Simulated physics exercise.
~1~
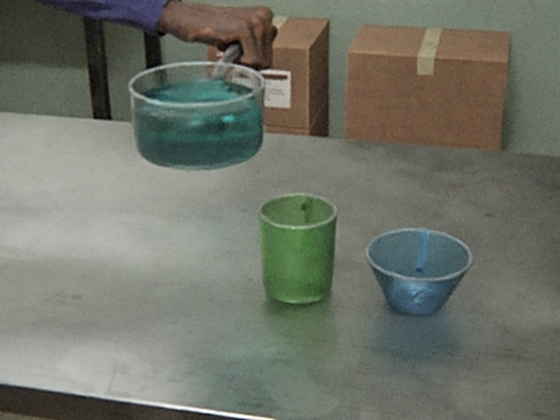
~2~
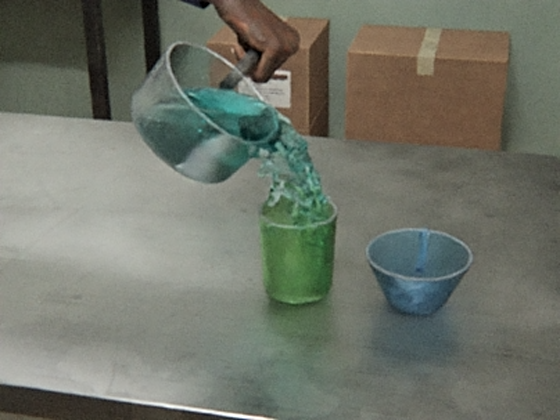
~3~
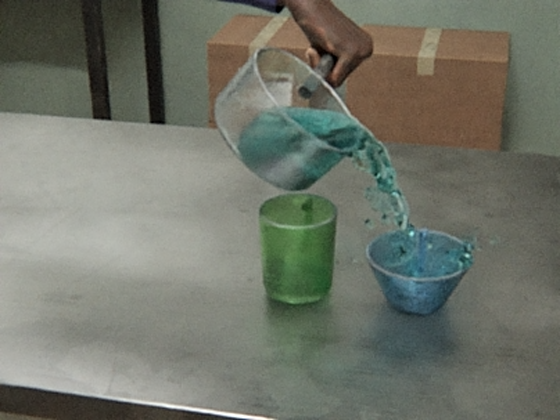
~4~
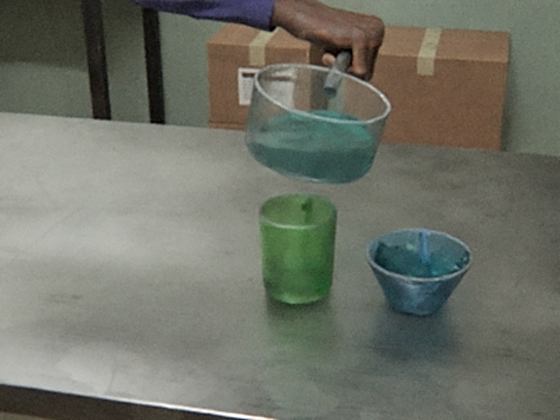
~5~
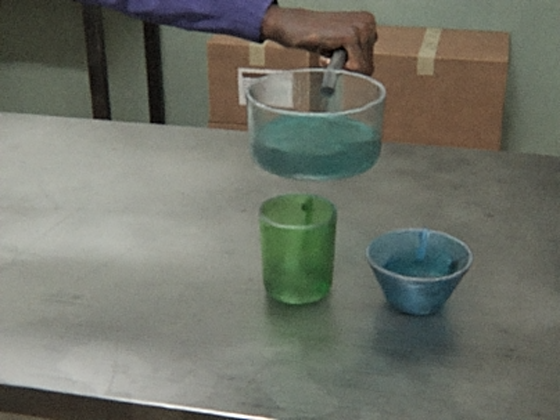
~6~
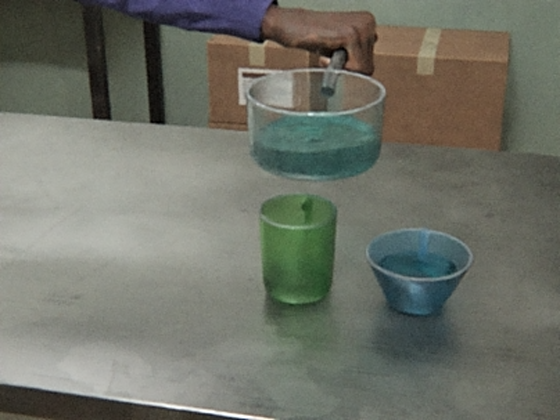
A dark-skinned hand in a purple sleeve holds a clear, handled glass pot of teal water above a grey metal table, seen from slightly above, with cardboard boxes against the pale green wall behind. Below stand a green mug on the left and a blue, flared cup on the right. The hand tips the pot and water streams toward the mug, then it moves right while still tilted, pouring into the cup with some splashing. It levels the pot and holds it still above the mug, with water remaining in it and in the blue cup.
